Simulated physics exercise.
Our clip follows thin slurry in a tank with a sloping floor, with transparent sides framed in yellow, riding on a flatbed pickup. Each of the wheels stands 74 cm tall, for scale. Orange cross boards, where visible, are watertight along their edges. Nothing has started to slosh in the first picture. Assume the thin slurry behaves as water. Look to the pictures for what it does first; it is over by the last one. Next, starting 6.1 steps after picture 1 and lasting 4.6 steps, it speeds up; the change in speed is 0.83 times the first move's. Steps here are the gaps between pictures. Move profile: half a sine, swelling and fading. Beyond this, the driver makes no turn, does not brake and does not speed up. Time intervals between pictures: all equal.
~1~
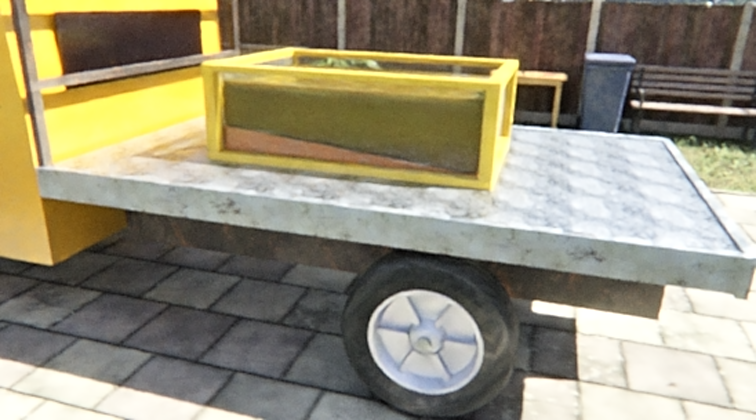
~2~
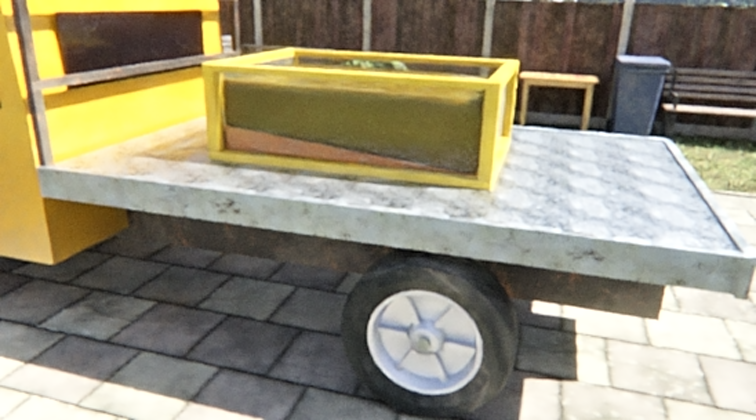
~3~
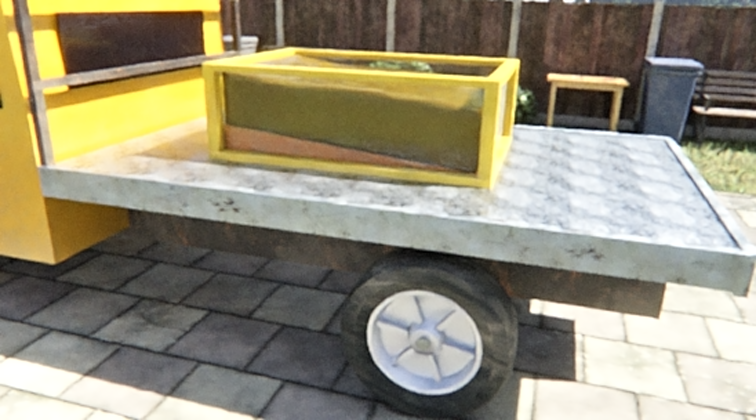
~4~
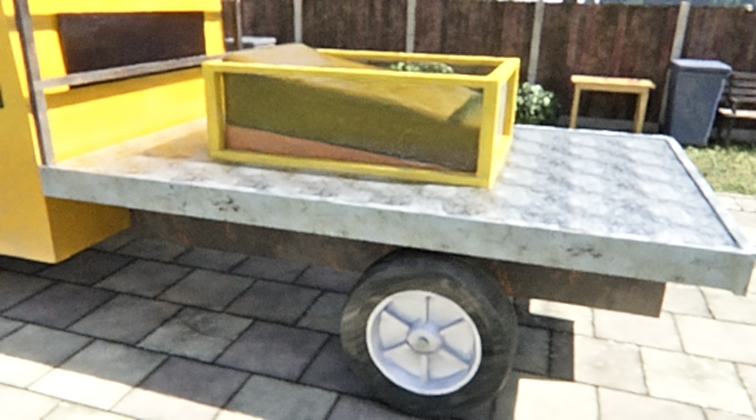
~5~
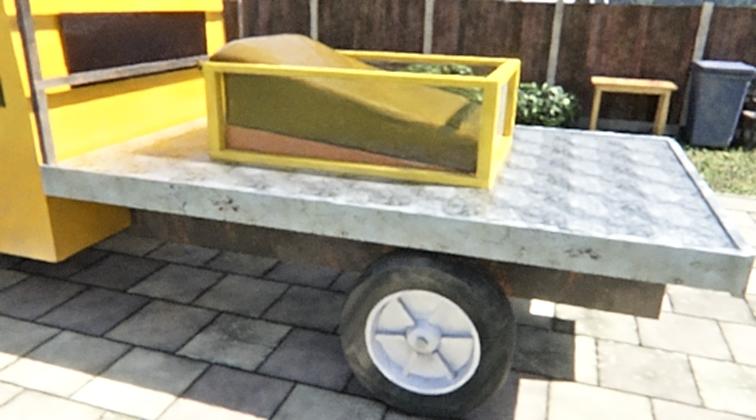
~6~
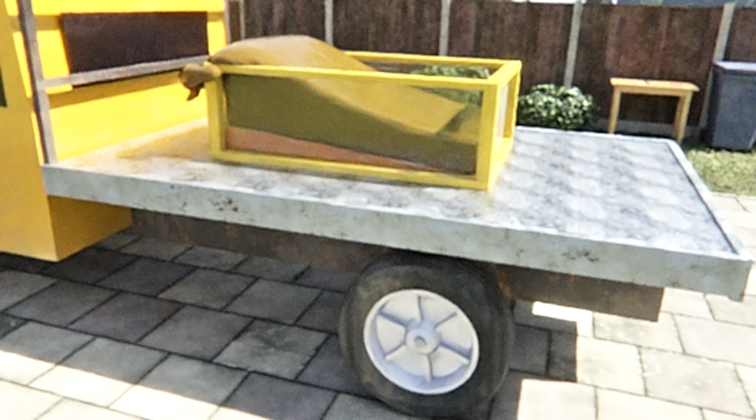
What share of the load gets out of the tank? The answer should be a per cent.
About 25 per cent.
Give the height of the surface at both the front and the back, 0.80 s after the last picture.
Close to 16 cm in front, close to 62 cm behind.
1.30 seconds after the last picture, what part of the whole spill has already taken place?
Close to 90 in a hundred.
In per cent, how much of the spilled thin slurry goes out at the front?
Close to 30 per cent goes that way.
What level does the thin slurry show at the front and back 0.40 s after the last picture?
Around 34 cm toward the front, with 28 cm behind.
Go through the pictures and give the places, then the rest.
The surface is at (246, 80) by the front wall; at (469, 95) by the back wall; it shows no tilt against the walls; the front is on the left, levels are read along the near wall; a wheel hub at (422, 349), in the first frame.
The surface is at (247, 80) by the front wall; at (468, 95) by the back wall; it shows no tilt against the walls, in the second frame.
The surface is at (467, 106) by the back wall; it climbs 5° towards the front, in the third frame.
The surface is at (246, 54) by the front wall; at (465, 119) by the back wall; it climbs 12° towards the front, in the fourth frame.
The surface is at (246, 42) by the front wall; at (465, 129) by the back wall; it climbs 17° towards the front, in the fifth frame.
The surface is at (246, 41) by the front wall; at (464, 134) by the back wall; it climbs 18° towards the front; a wheel hub at (417, 348); some thin slurry has gone over the front, in the sixth frame.
Another 0.40 s on from the last picture, the surface is 35 cm up at the front and 29 cm at the back; 8 per cent is out, over the front, a little elsewhere.
Another 0.80 s on from the last picture, the surface is 17 cm up at the front and 62 cm at the back; 8 per cent is out, over the front, a little elsewhere.
Another 1.30 s on from the last picture, the surface is 13 cm up at the front and 32 cm at the back; 21 per cent is out, over the back and the front, a little elsewhere.
Another 3.79 s on from the last picture, 25 per cent is out, over the back and the front, a little elsewhere, 74 of 296 litres.
